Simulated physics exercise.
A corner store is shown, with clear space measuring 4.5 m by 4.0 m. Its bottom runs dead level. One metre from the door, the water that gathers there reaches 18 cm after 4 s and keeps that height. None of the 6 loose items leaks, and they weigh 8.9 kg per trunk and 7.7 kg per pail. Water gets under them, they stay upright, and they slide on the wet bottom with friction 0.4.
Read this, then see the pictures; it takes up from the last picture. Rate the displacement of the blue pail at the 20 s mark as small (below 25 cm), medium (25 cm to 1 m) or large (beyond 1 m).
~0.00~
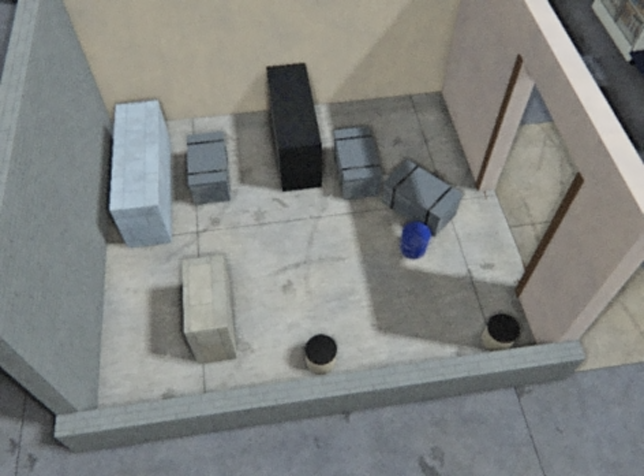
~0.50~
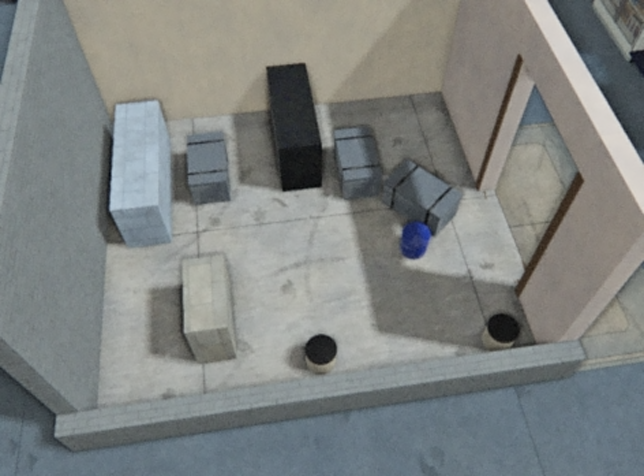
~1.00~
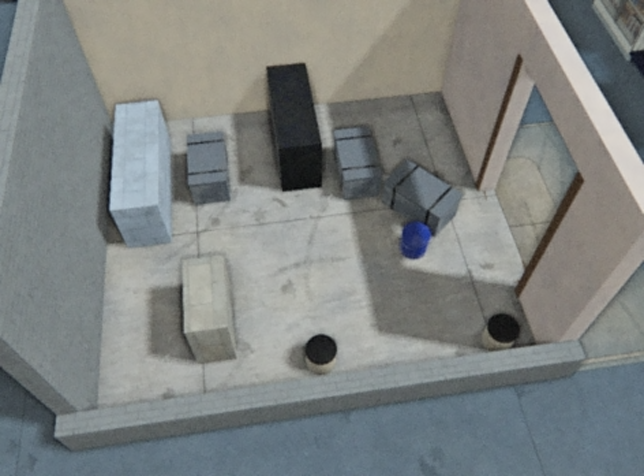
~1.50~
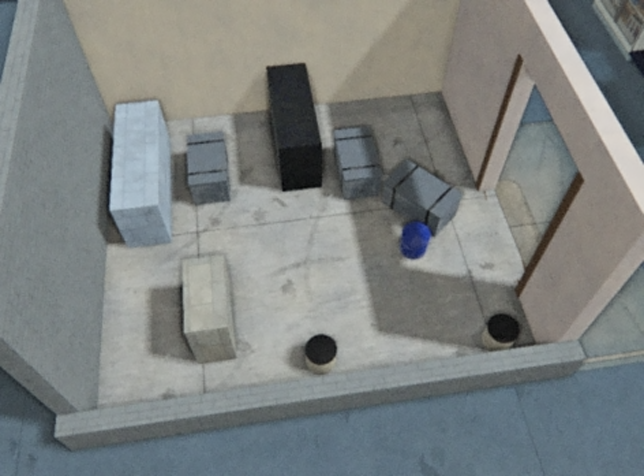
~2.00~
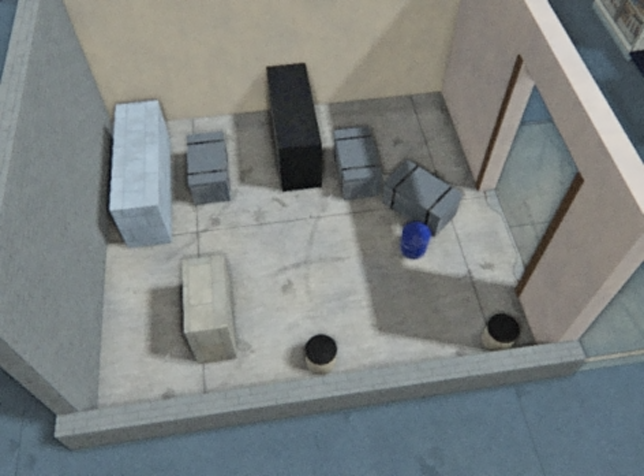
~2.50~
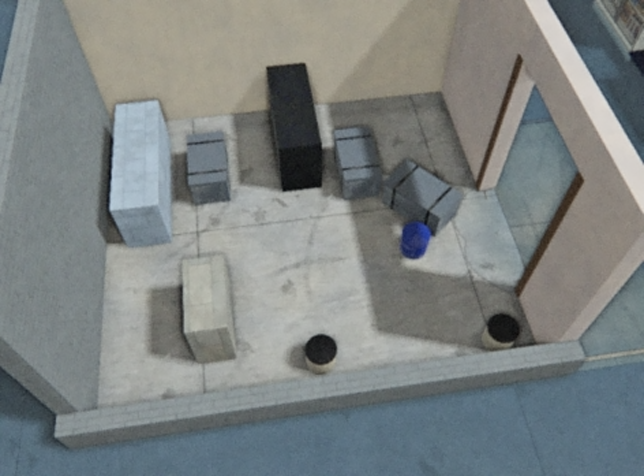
Large.
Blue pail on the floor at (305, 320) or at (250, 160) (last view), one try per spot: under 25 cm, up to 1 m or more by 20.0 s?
The first start leaves it well away, the second leaves it slightly displaced.
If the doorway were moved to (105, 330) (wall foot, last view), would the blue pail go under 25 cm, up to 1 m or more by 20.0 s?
In that case the blue pail goes a long way.
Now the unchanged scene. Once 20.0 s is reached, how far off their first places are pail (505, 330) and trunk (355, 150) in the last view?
First 100 cm, then 80 cm.
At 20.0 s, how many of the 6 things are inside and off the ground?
I'd say 6 of them.
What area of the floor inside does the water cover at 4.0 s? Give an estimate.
Wet area: Approx. 3.5 m2.
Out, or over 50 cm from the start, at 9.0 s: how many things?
By that time the total stands at 5.
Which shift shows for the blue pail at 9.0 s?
Displacement by then near 140 cm.
After 4.0 s the blue pail is near (401, 236), 0.2 m from its start, aground; 0 afloat.
After 9.0 s the blue pail is near (293, 261), 1.4 m from its start, aground; 3 afloat.
After 16.0 s the blue pail is near (124, 287), 3.2 m from its start, afloat; 6 afloat.
After 20.0 s the blue pail is near (122, 388), 3.4 m from its start, afloat; 6 afloat.
